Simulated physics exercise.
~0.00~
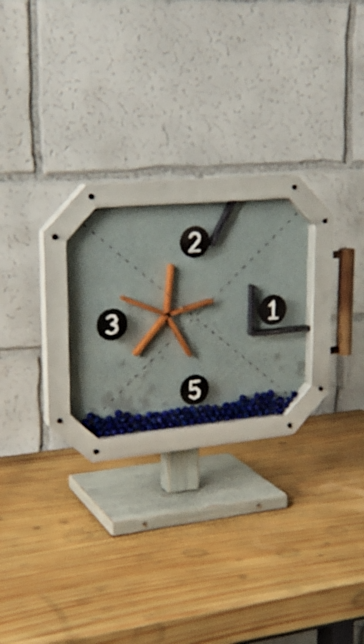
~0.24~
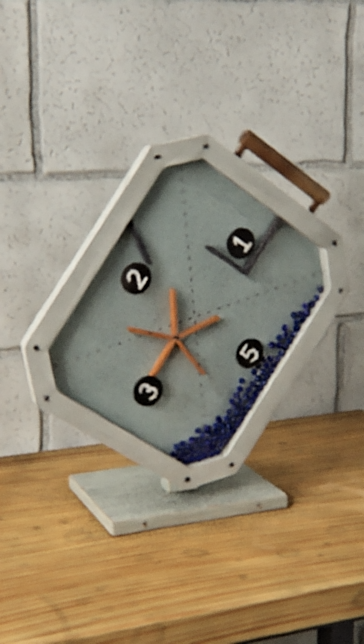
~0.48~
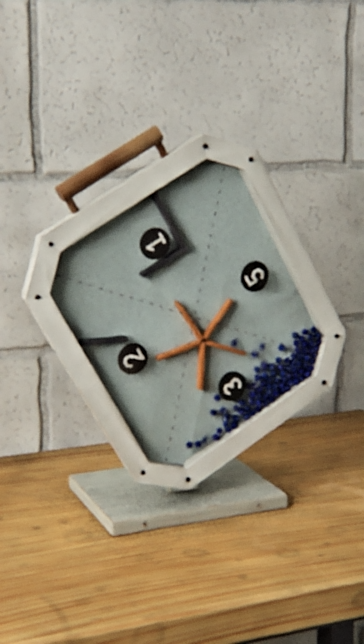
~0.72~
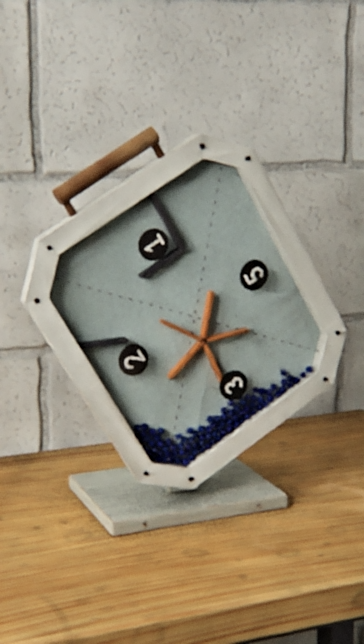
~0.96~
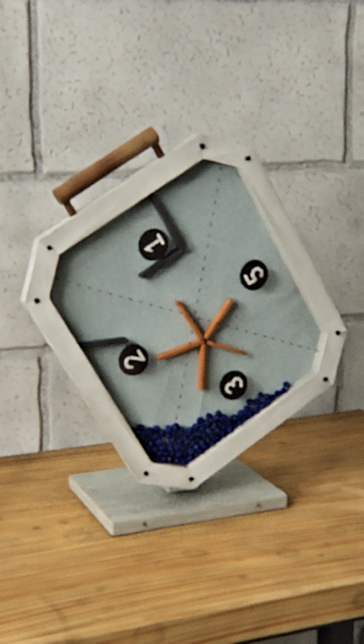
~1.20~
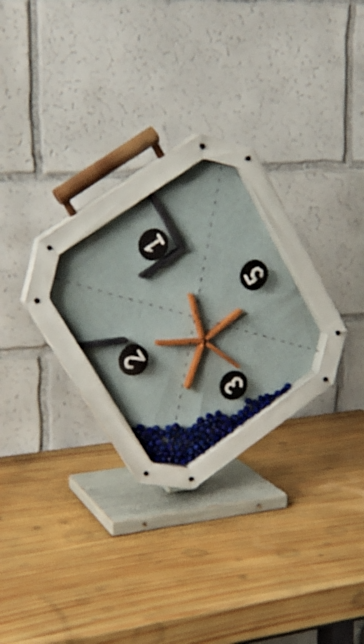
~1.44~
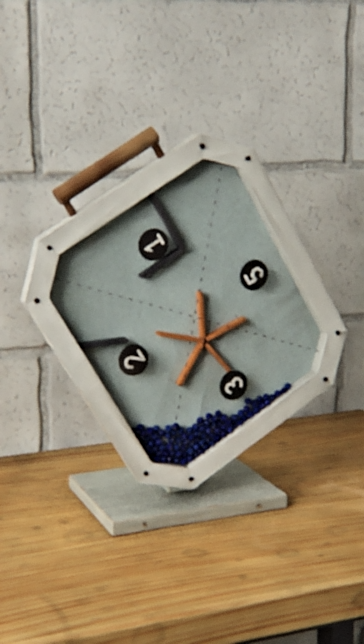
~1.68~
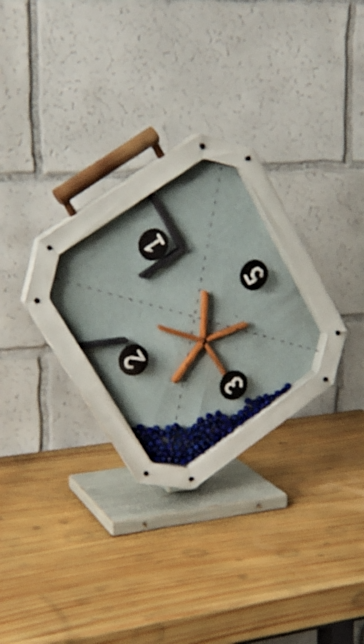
At the start, a pale octagonal case with a glass-like front stands upright on a small base, with dark blue beads lying level along its bottom and an orange star-shaped piece near the middle. The case rotates anticlockwise, carrying its wooden handle from the right side up over the top. The beads pile up against the lower right side as it tilts. Once the case stops at a slant, with the handle at the upper left, the beads slide back down to the left. They settle in the bottom corner, mostly in wedge three and partly in wedge two, while the orange star keeps turning.
